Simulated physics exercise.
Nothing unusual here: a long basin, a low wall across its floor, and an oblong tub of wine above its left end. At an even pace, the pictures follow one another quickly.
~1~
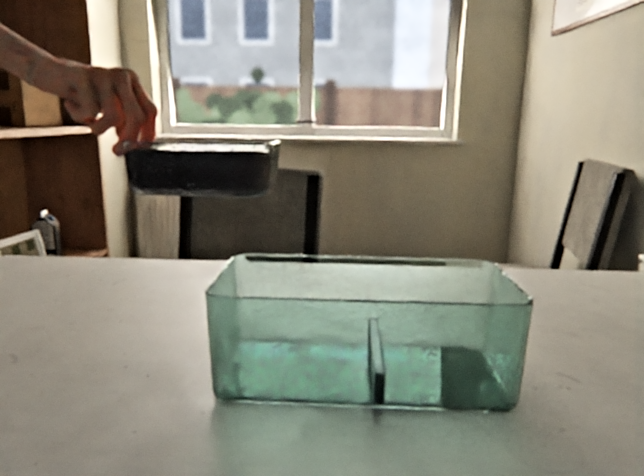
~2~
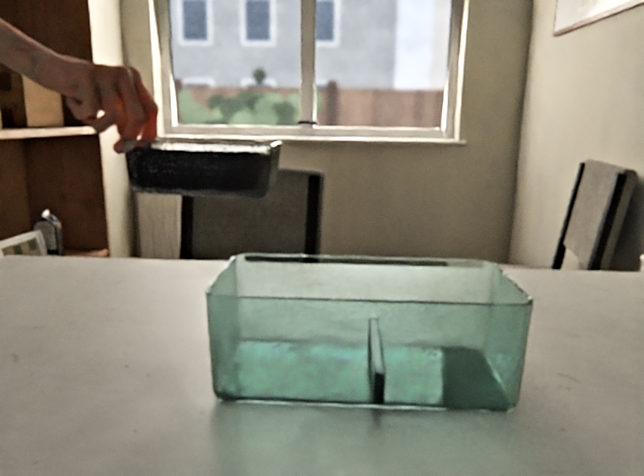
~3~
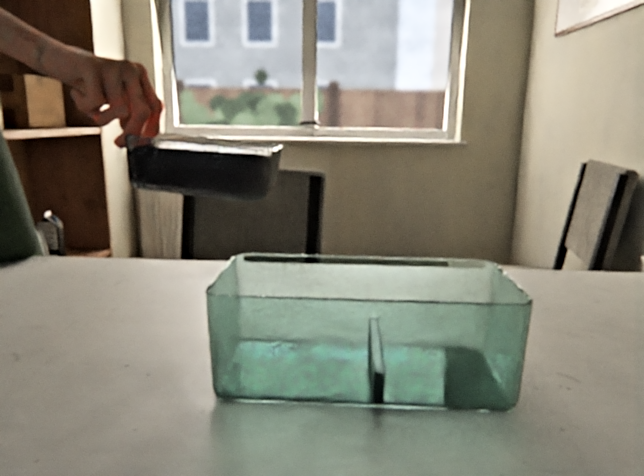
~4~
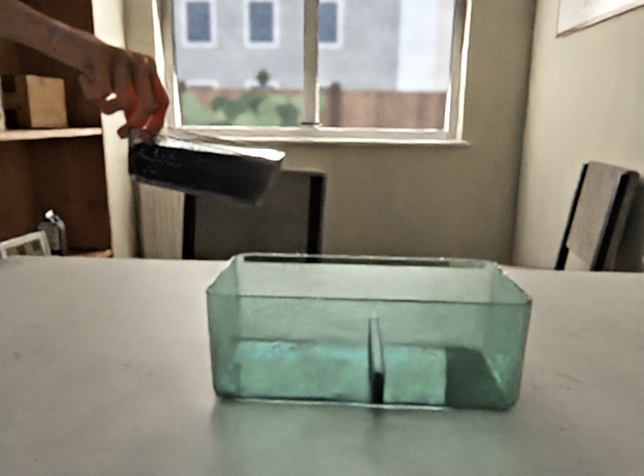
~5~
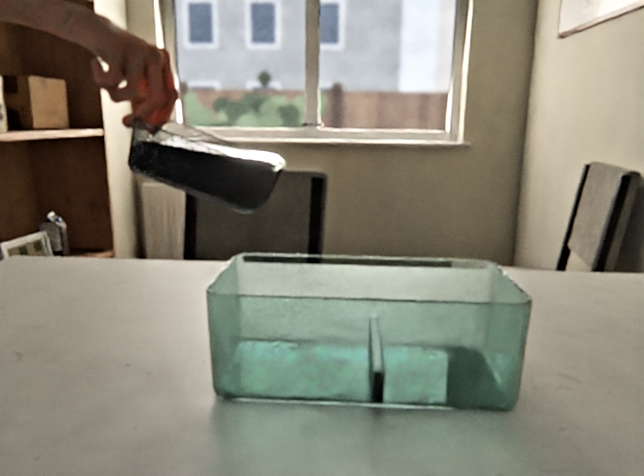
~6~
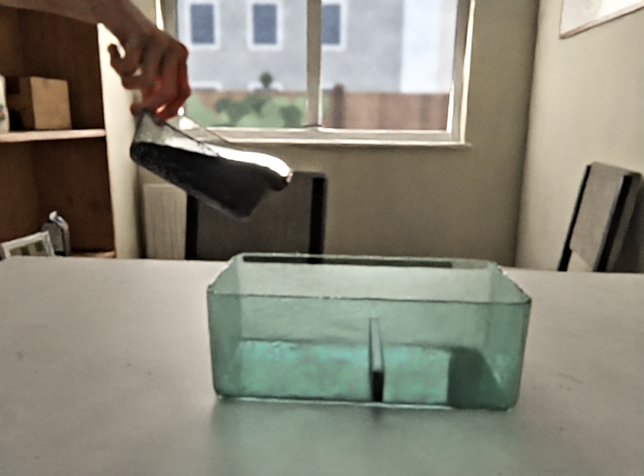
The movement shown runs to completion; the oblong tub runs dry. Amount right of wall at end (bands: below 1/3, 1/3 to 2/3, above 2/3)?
After it calms, what's right of the wall is a small share, below one third.
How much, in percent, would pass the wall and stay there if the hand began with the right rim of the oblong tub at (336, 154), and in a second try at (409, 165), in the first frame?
Near 60 in a hundred first, near 80 in a hundred second.
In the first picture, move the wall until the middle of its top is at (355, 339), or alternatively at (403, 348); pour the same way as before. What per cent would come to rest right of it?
About 5 % for the first and about 15 % for the second.
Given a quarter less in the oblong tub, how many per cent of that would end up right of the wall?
That share would be some 5 parts in a hundred.
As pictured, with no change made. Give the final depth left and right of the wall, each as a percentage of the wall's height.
The left side ends up close to 50, the right side close to 10.
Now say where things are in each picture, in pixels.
In the first frame, it leans 0°; its right rim is at (275, 144); the wine meets the walls at (142, 148) and (274, 150); the long basin's rim runs from (221, 274) to (512, 282); the wall's top is at (376, 343).
In the second frame, it leans 1°; its right rim is at (276, 146); the wine meets the walls at (143, 148) and (274, 151).
In the third frame, it leans 5°; its right rim is at (277, 150); the wine meets the walls at (145, 145) and (275, 153).
In the fourth frame, it leans 11°; its right rim is at (278, 158); the wine meets the walls at (147, 143) and (278, 155).
In the fifth frame, it leans 19°; its right rim is at (279, 168); the wine meets the walls at (148, 142) and (281, 163); 2 per cent is over the edge.
In the sixth frame, it leans 29°; its right rim is at (278, 180); the wine meets the walls at (150, 141) and (267, 165); 8 per cent is over the edge.
A moment on, the oblong tub is tipped on its side and 11 per cent is still to pour, 54 is left of the wall and 0 right of it.
Next, the oblong tub is tipped on its side and 2 per cent is still to pour, 86 is left of the wall and 7 right of it.
Then the oblong tub is tipped on its side and 0 per cent is still to pour, 85 is left of the wall and 12 right of it.
Later the oblong tub is tipped on its side and 0 per cent is still to pour, 86 is left of the wall and 11 right of it.
Finally, 86 per cent lies left of the wall, 12 right of it and 2 outside.
